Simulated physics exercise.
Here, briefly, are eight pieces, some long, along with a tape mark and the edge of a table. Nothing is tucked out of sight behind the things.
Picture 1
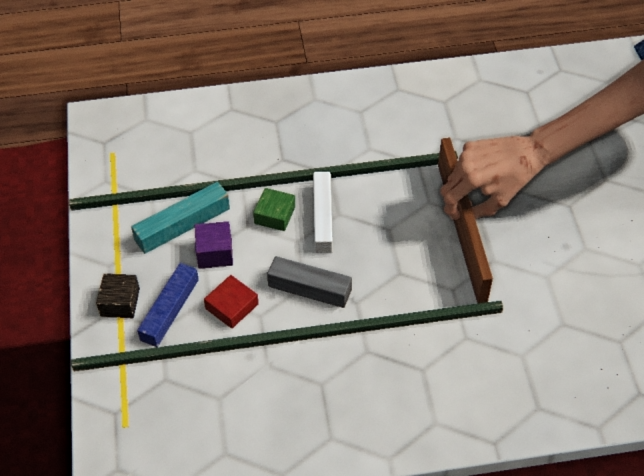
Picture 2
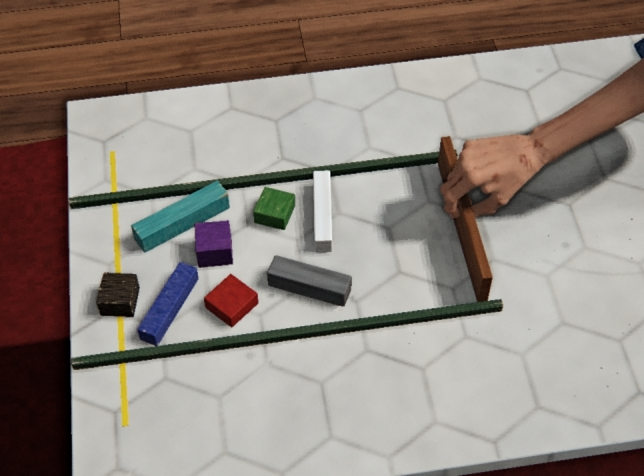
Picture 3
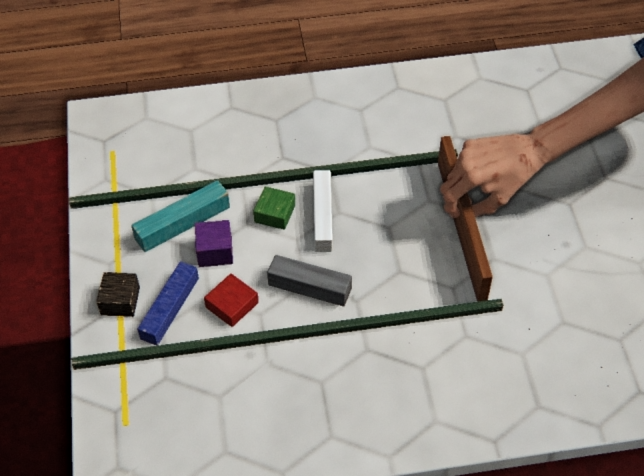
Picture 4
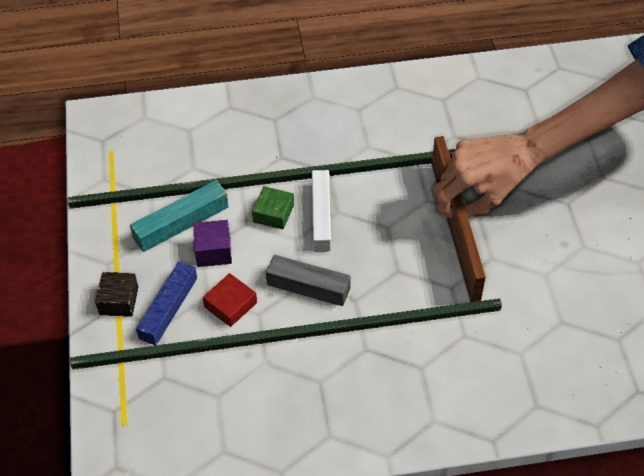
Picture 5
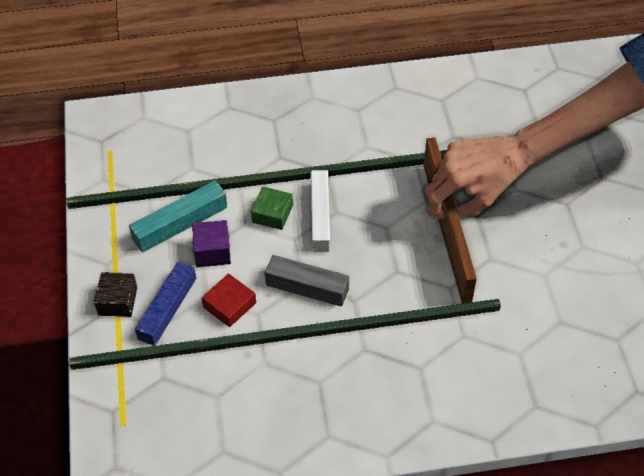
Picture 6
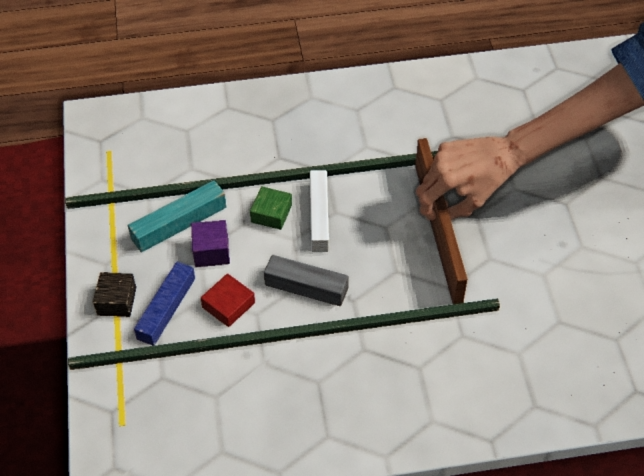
On a tiled board, a hand slides a wooden bar slightly left toward scattered blocks.
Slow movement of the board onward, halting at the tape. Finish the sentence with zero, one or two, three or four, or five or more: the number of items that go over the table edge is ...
The number of items that go over the table edge is three or four.
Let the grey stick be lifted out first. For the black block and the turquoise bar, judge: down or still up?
The black block tumbles off, the turquoise bar goes over.
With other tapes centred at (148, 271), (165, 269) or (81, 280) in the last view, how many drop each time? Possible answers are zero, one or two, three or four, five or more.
Tape by tape, the falls would be either one or two, then none, then five or over.
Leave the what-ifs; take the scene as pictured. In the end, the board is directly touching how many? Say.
That would be 2 of them.
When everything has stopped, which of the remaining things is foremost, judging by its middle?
Foremost: The red block.
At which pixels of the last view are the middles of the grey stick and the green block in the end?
The grey stick comes to rest at (90, 292), and the green block comes to rest at (78, 245).
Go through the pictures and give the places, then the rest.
Black block (119, 296); blue bar (169, 304); turquoise bar (182, 218); board (464, 219); tape (119, 277), in the first frame.
Blue bar (169, 303); grey stick (309, 281), in the second frame.
Turquoise bar (182, 216); green block (275, 208), in the third frame.
Black block (117, 294); board (457, 217), in the fourth frame.
Blue bar (167, 303); red block (229, 300), in the fifth frame.
Black block (115, 294); blue bar (166, 303); turquoise bar (178, 216); board (440, 219); tape (115, 276), in the sixth frame.
A little later, none off yet; black block at rest near (115, 294); blue bar at rest near (166, 303); turquoise bar at rest near (178, 216).
Next, none off yet; black block at rest near (115, 294); blue bar shifted a little near (147, 306); turquoise bar shifted a little near (142, 217).
When it is over, the number that fall off is three or four; down, purple block, turquoise bar, blue bar and black block.
